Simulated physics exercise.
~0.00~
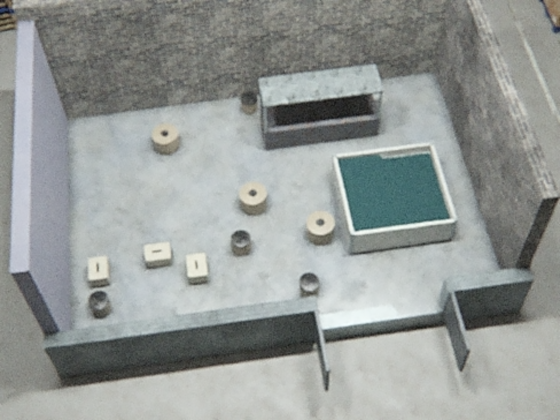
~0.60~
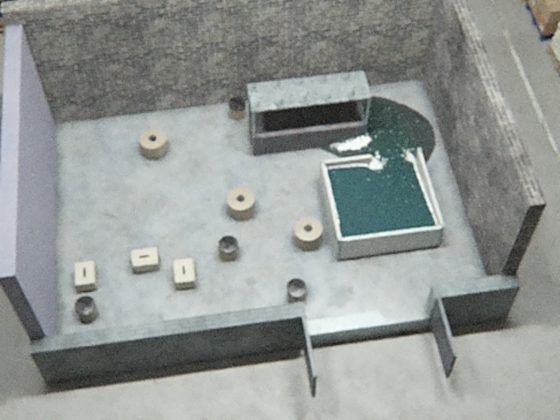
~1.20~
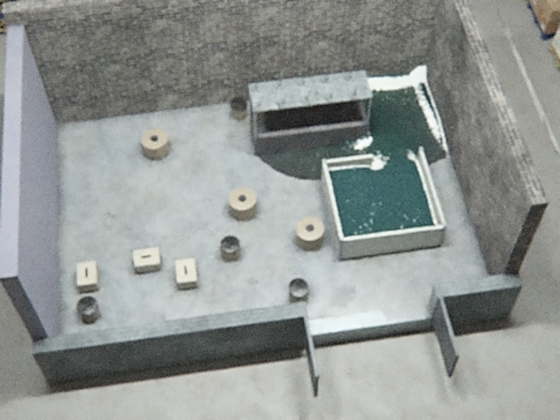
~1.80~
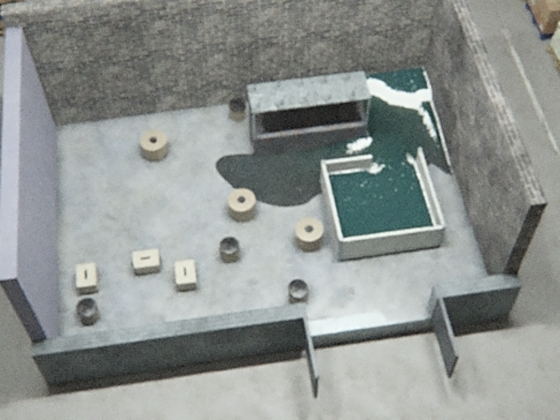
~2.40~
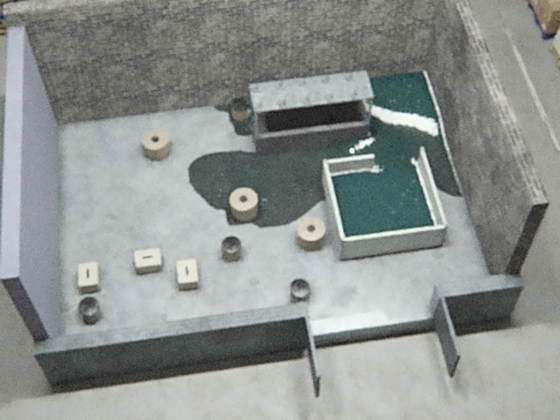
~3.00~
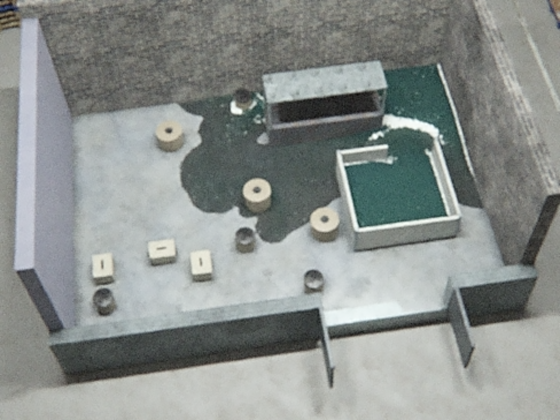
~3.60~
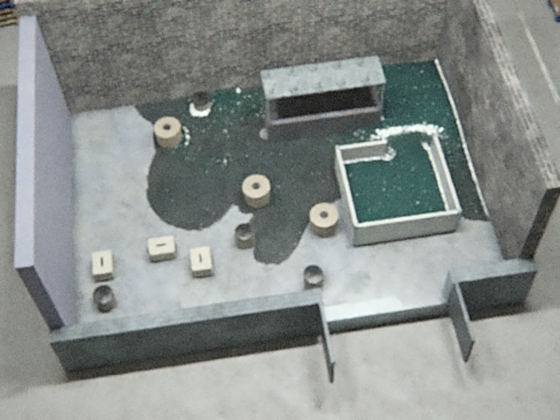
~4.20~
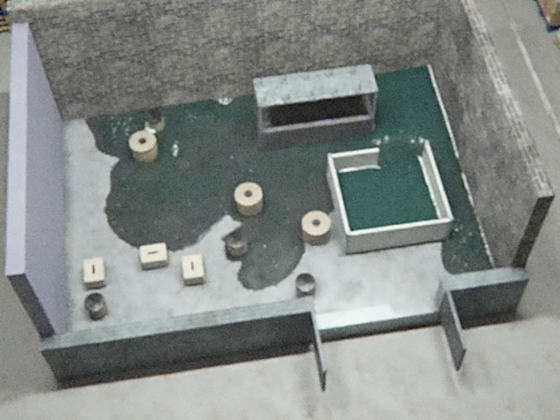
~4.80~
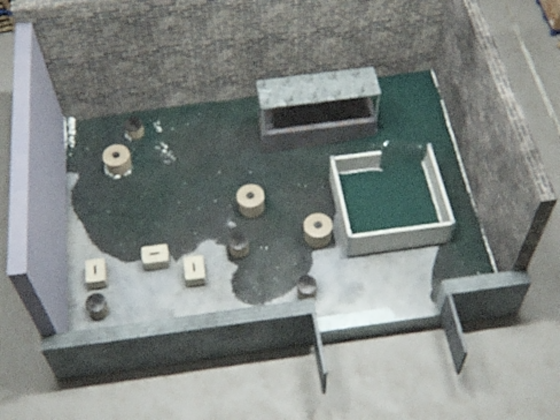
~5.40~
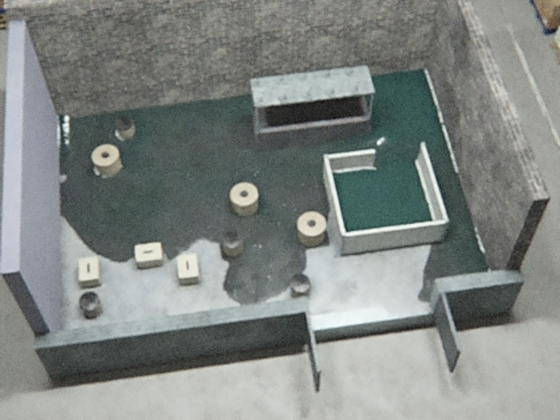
The clip shows a walled warehouse bay where part of a tank's far wall gives way, sending dark green water across the floor, mostly leftward; a pail and then a round beige object shift left, ending near the left wall while the other loose items stay put.
